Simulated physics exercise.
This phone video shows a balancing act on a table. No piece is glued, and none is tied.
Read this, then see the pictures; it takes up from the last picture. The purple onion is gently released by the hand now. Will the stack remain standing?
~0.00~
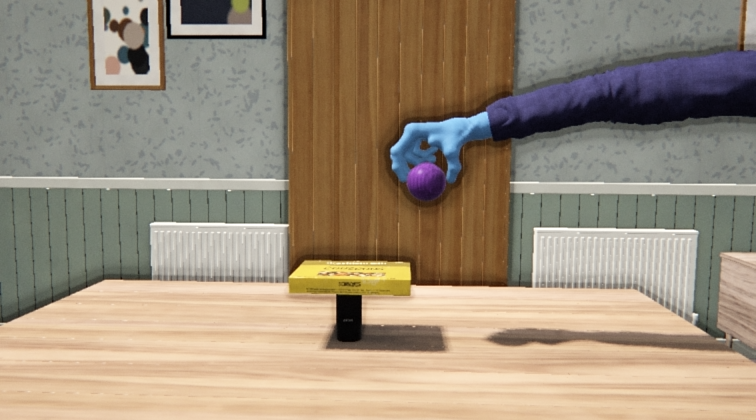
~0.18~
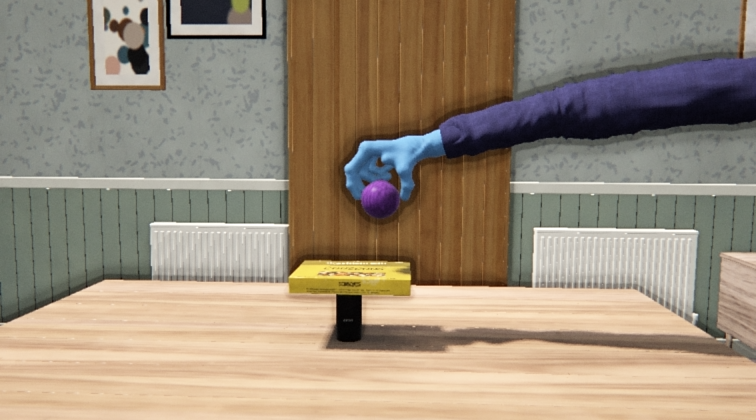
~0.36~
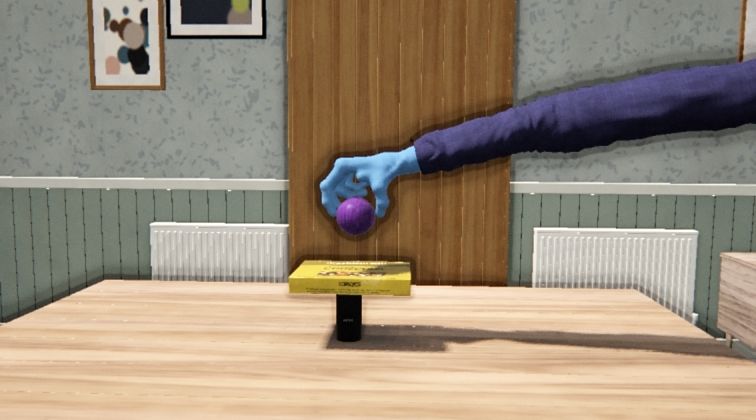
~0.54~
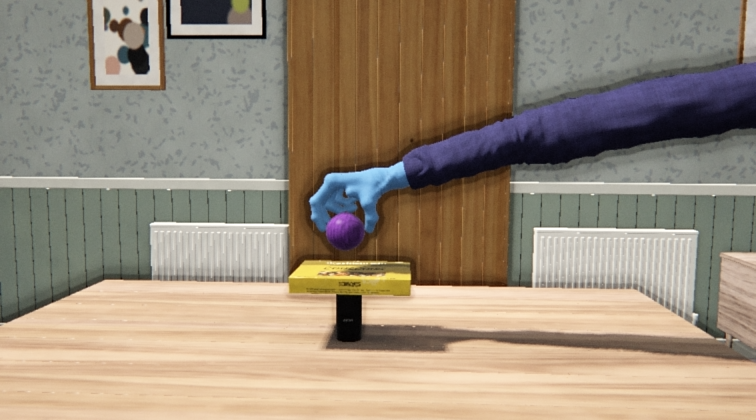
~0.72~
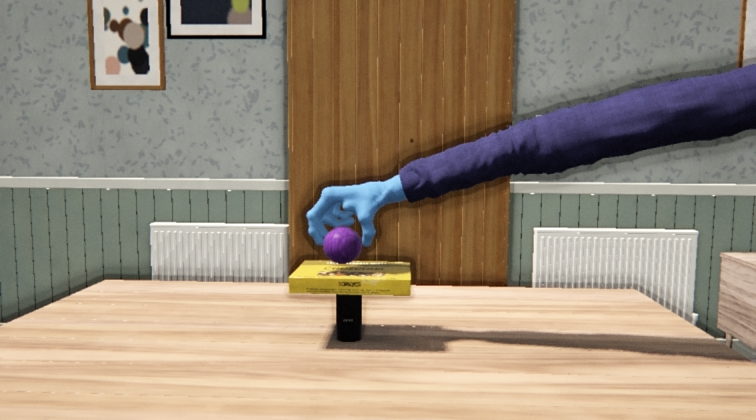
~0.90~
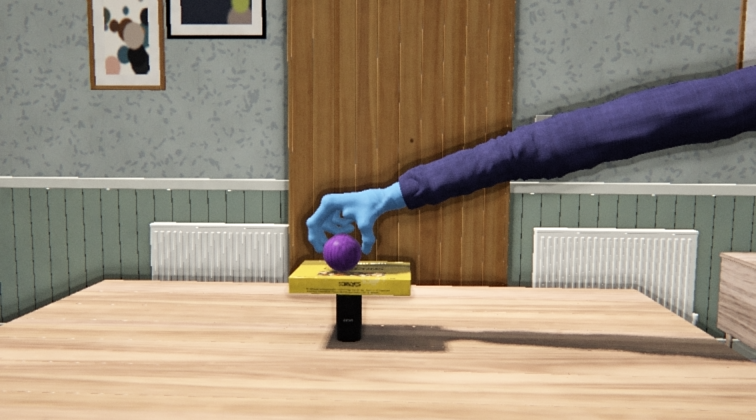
Yes: The stack bears the weight.
After 1.10 s, nothing has stirred.
After 1.30 s, purple onion resting near (342, 253).
At rest (2.0 s), all 3 in place. Seen from the same camera at the end, purple onion near (342, 253). The stack holds.
